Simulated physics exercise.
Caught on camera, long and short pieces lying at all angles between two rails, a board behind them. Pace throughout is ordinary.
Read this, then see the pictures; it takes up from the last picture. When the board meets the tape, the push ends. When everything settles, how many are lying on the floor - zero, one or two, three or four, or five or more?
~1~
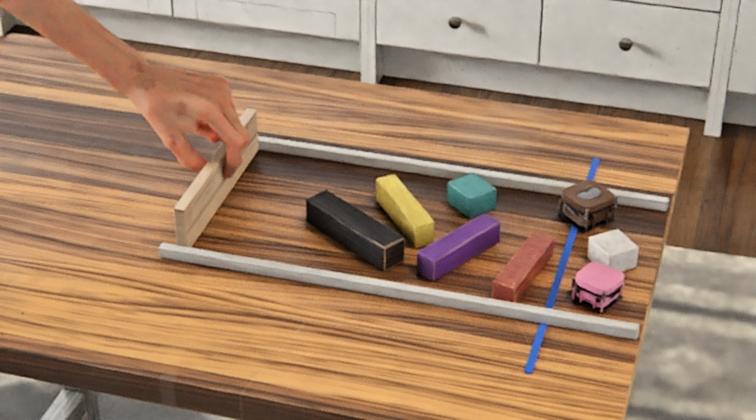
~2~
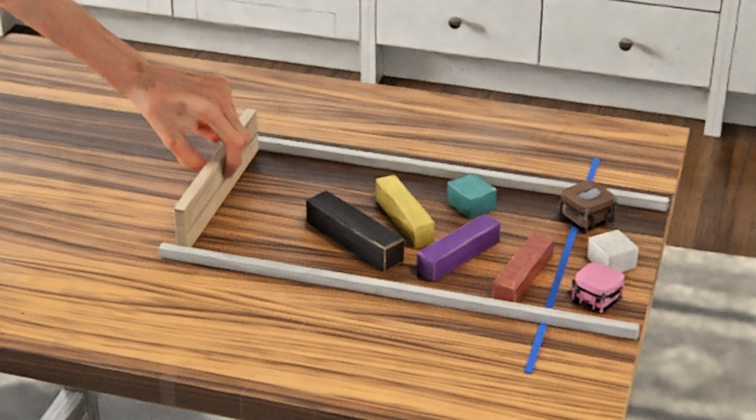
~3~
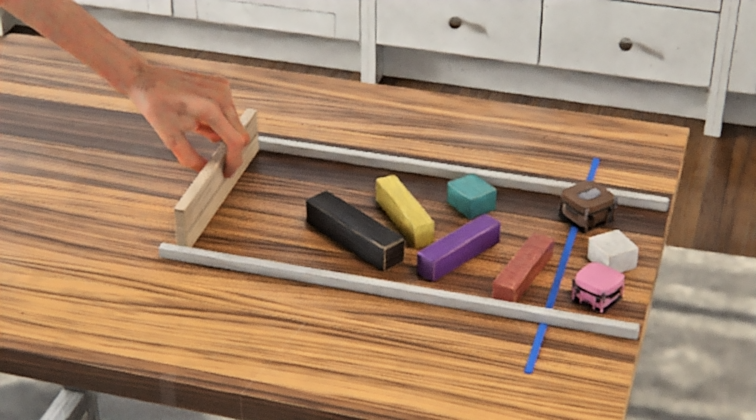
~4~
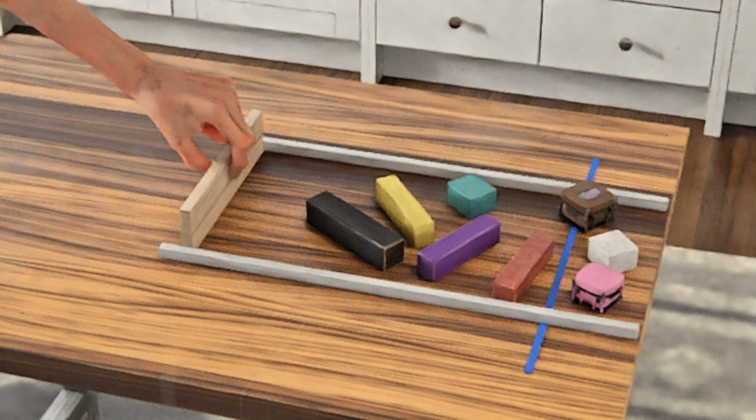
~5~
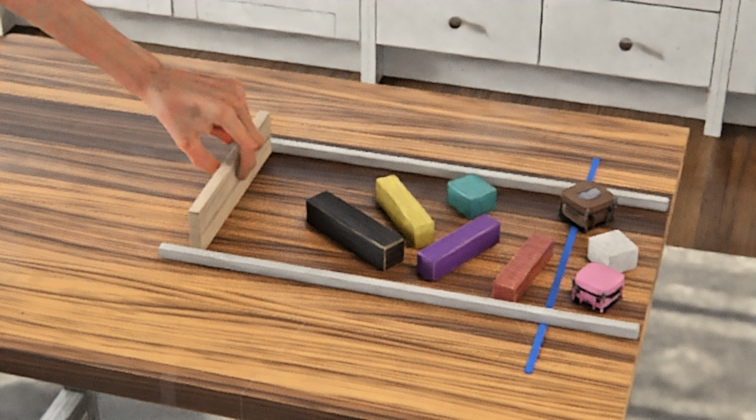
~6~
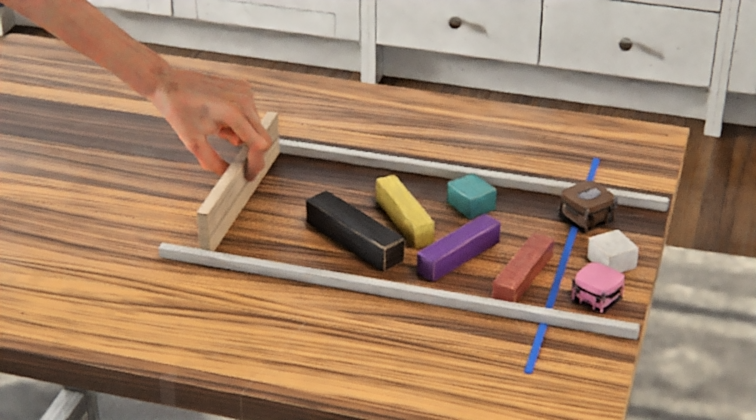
When it settles, one or two are on the floor.
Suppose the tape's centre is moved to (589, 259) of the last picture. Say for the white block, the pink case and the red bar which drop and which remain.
This time the white block drops; after it, the pink case drops; finally, the red bar drops.
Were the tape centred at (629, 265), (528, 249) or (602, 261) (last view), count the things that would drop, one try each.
Going through them in order, you'd see 7, 0 and 5.
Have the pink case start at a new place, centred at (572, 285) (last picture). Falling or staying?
Result: It comes off.
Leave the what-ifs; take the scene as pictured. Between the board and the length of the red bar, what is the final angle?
It measures close to 25 degrees.
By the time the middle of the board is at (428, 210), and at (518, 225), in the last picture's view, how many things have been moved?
First 4, then 8.
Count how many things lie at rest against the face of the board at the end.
Looks like 2 of them, all told.
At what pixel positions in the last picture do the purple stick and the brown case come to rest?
Roughly (618, 281); the other one roughly (647, 227).
Soon after, none off yet; white block at rest near (613, 253); pink case at rest near (598, 288); brown case at rest near (587, 206).
In the end, the number that fall off is one or two; gone, pink case and white block.
